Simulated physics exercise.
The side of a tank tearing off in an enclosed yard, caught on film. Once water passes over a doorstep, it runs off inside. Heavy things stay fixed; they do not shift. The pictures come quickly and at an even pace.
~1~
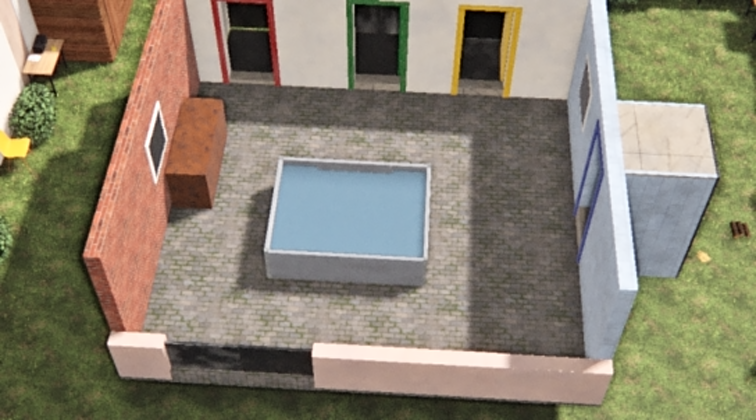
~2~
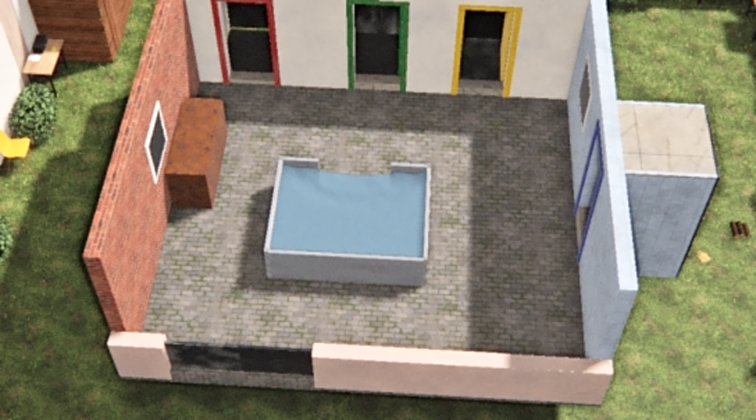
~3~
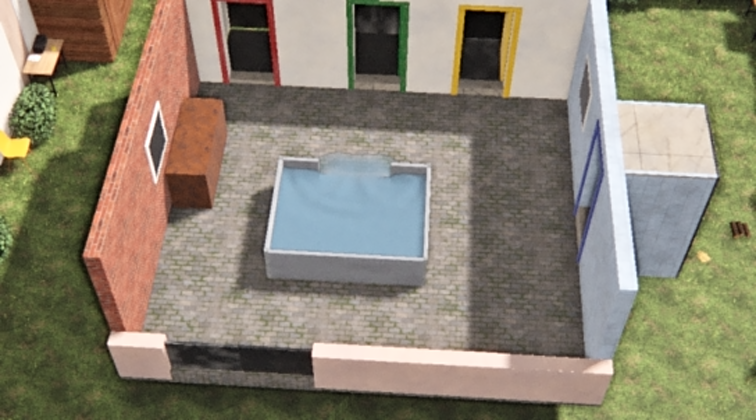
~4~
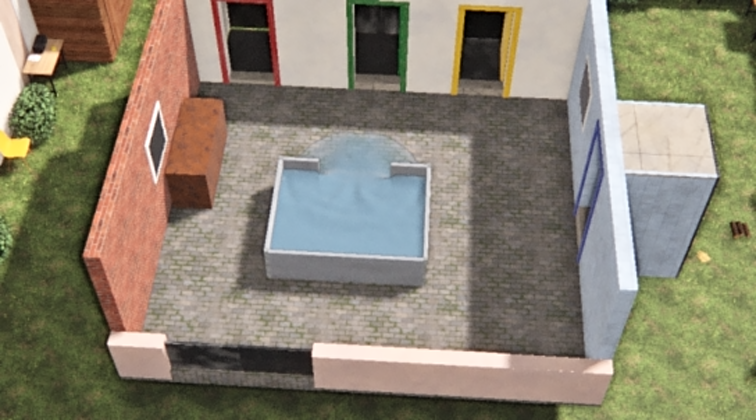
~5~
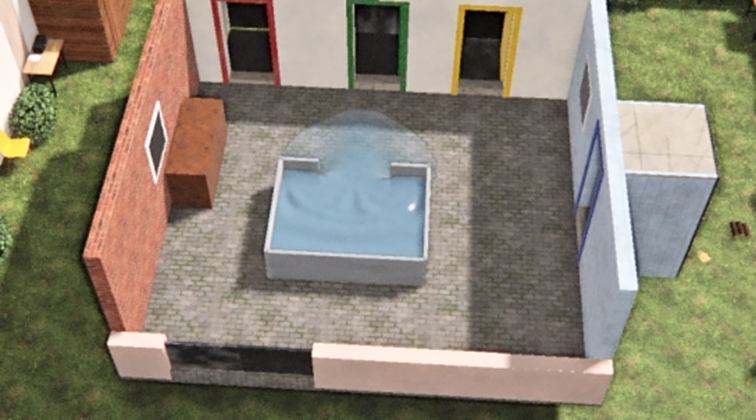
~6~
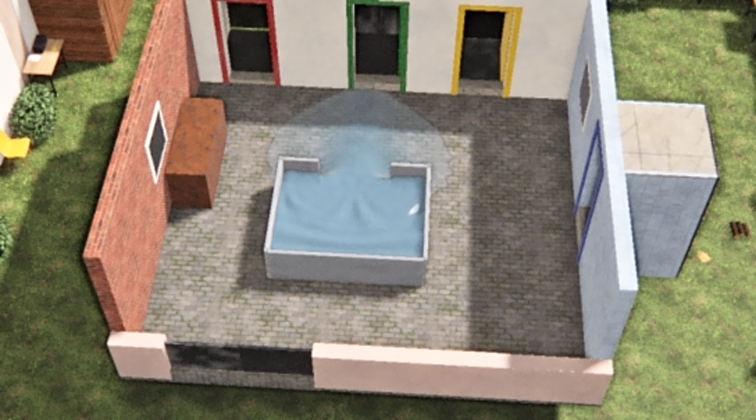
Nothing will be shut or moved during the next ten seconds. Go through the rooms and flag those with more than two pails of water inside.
In order: The green door is going to let through more than allowed; the yellow door is going to let through no more than allowed; the red door is going to let through more than allowed; the blue door is going to let through no more than allowed.
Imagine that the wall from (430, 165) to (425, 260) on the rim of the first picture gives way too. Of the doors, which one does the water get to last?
The door marked red.
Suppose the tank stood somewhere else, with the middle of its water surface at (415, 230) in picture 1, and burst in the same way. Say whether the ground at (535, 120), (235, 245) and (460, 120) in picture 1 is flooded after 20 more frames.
The first spot ends up sodden, the second left untouched and the third sodden.
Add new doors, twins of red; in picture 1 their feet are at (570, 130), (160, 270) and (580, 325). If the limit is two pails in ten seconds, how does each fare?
The first new doorway tops it, the second comes up short, the third comes up short.
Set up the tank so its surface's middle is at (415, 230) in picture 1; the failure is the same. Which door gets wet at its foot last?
That would be the blue-painted one.
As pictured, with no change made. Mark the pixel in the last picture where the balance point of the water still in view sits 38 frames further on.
I'd put it at around (370, 177).
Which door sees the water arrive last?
My answer: The door marked blue.
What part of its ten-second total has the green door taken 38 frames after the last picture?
That share would be near 100 %.
A moment on, water covers 20 % of the floor; the green door over two buckets in, the yellow door not reached, the red door not reached, the blue door not reached.
Next, water covers 30 % of the floor; the green door far over two buckets in, the yellow door wet at the sill, nothing in, the red door under two buckets in, the blue door not reached.
Then, water covers 40 % of the floor; the green door far over two buckets in, the yellow door wet at the sill, nothing in, the red door under two buckets in, the blue door not reached.
Later, water covers 70 % of the floor; the green door far over two buckets in, the yellow door wet at the sill, nothing in, the red door over two buckets in, the blue door wet at the sill, nothing in.
In the end, water covers 95 % of the floor; the green door far over two buckets in, the yellow door wet at the sill, nothing in, the red door far over two buckets in, the blue door wet at the sill, nothing in.
